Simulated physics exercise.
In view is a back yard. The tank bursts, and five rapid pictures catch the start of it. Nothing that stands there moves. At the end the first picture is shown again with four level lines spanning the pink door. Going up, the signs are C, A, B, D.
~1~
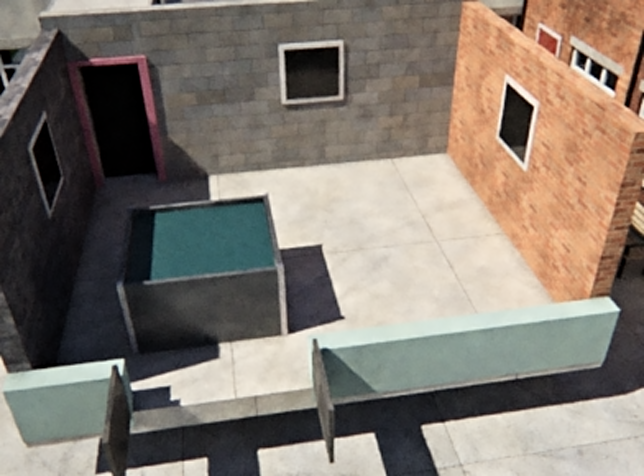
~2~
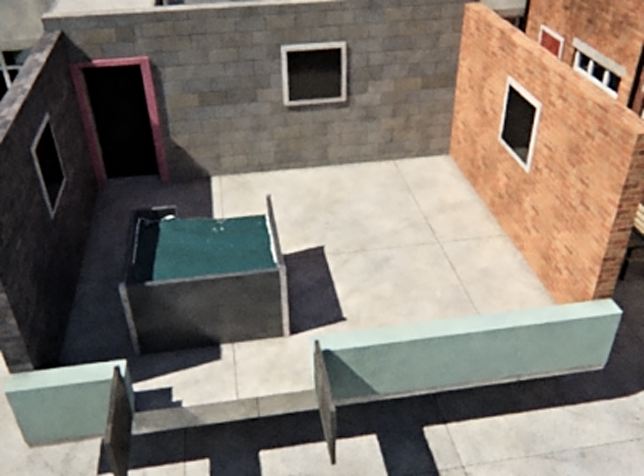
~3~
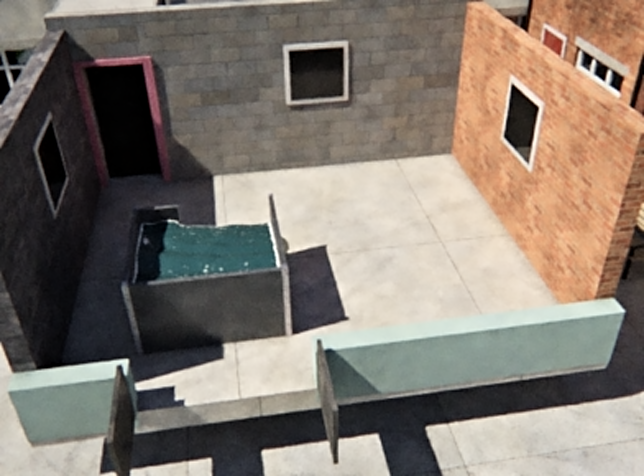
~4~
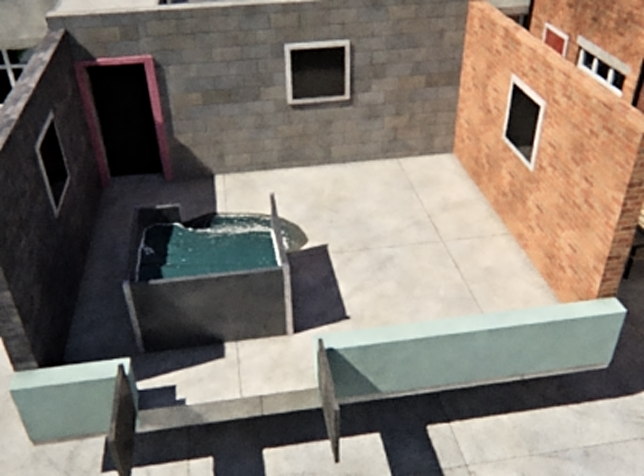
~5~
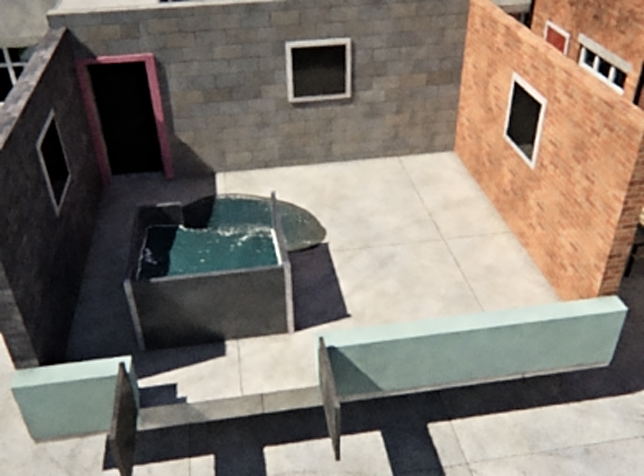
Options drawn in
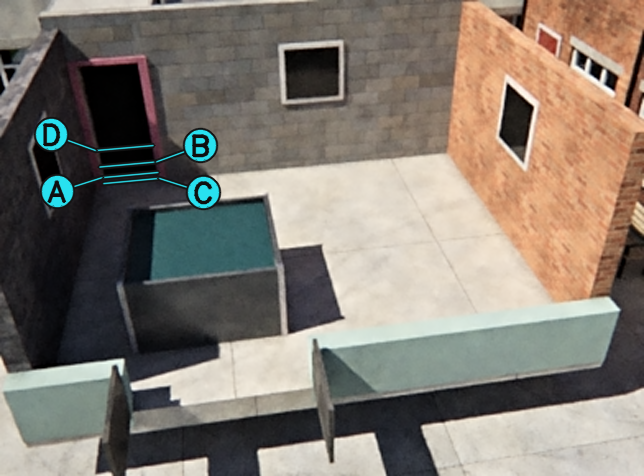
Water drops lower in the dark tank and spreads out behind it across the pale yard.
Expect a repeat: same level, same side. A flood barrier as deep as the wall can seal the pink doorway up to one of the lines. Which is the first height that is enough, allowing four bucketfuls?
That is height B.
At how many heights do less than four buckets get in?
Two of the four.
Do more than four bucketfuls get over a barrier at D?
No.
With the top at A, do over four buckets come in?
Yes.
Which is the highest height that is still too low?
That is height A.
On the marked copy, A at (130, 175); B at (128, 164); C at (131, 180); D at (124, 148); from the bottom up C, A, B, D.
If A is chosen, about 9 bucketfuls get in.
If B is chosen, a splash gets over, under a bucket.
If C is chosen, dozens of bucketfuls pour in.
If D is chosen, nothing gets over.
